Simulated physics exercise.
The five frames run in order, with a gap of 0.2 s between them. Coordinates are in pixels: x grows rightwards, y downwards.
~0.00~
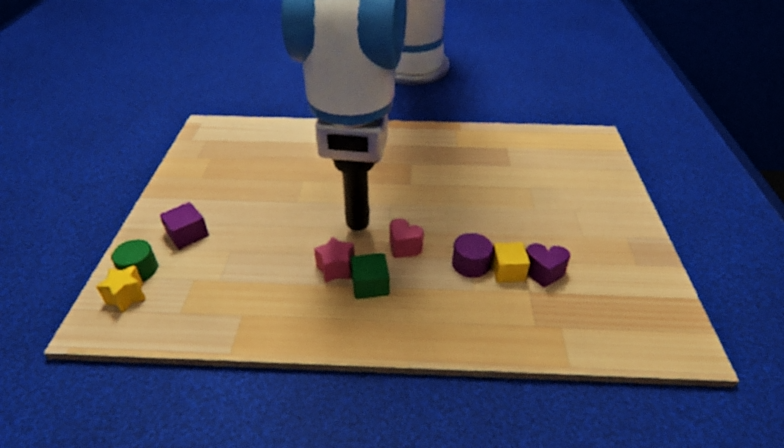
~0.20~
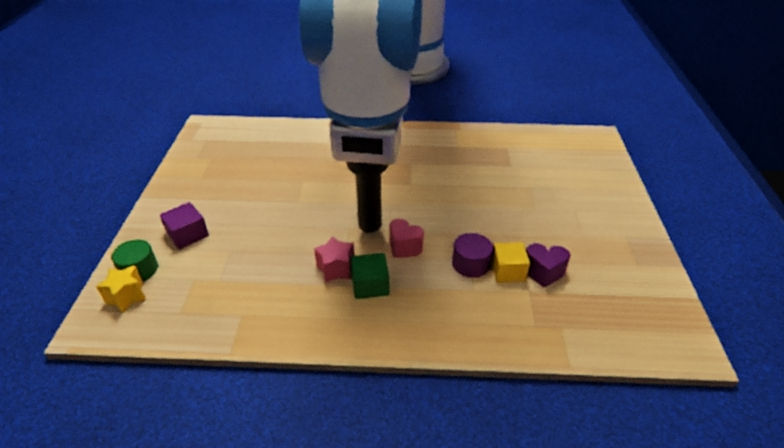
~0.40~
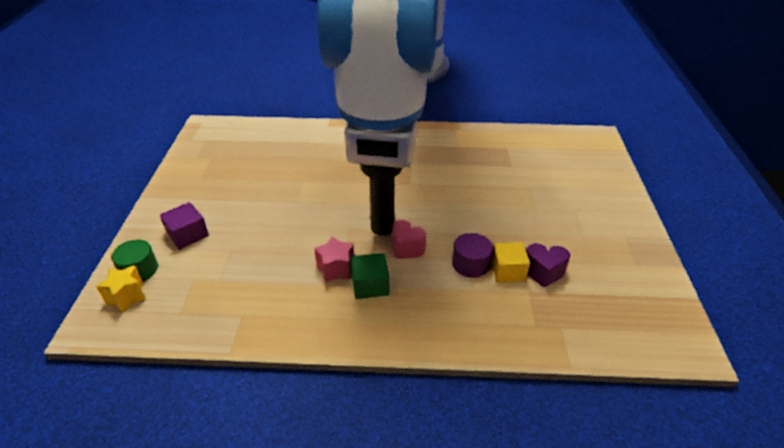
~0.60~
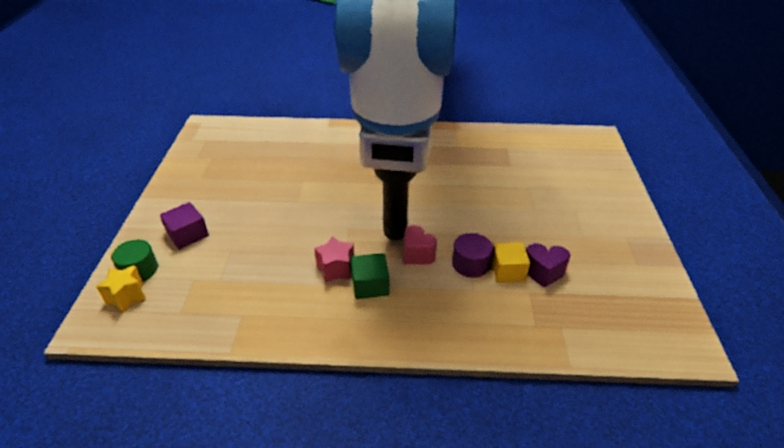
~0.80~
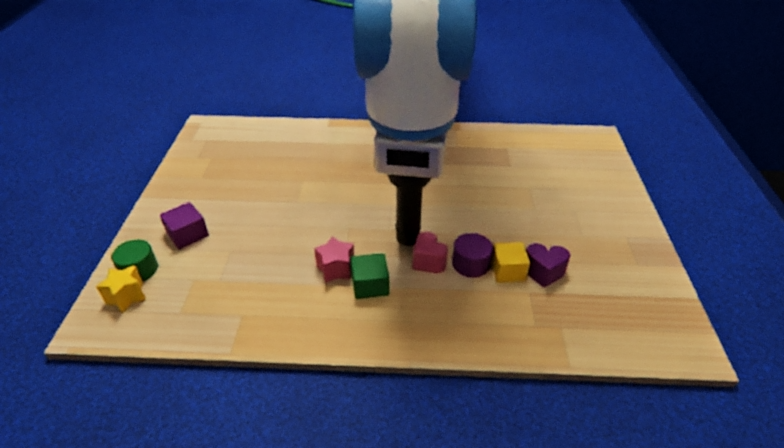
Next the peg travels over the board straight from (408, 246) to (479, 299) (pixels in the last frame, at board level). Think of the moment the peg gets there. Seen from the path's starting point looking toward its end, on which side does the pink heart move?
The shift is to the right of that direction.
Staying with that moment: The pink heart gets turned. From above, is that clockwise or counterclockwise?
Rotation: Clockwise.
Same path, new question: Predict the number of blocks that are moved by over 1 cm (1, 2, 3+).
Moved: 1.
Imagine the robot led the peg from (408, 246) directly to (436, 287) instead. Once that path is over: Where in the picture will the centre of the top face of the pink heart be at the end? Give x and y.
Around pixel (470, 278).
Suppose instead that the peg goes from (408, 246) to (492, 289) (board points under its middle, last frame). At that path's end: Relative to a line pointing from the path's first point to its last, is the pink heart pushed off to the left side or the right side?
Right.
On the path given first. One third of the way, peg (430, 256); pink heart (450, 264), turned 15° clockwise.
Two thirds of the way, peg (454, 273); pink heart (468, 284), turned 45° clockwise.
At the end, peg (481, 291); pink heart (482, 303), turned 95° clockwise; purple disc unmoved.
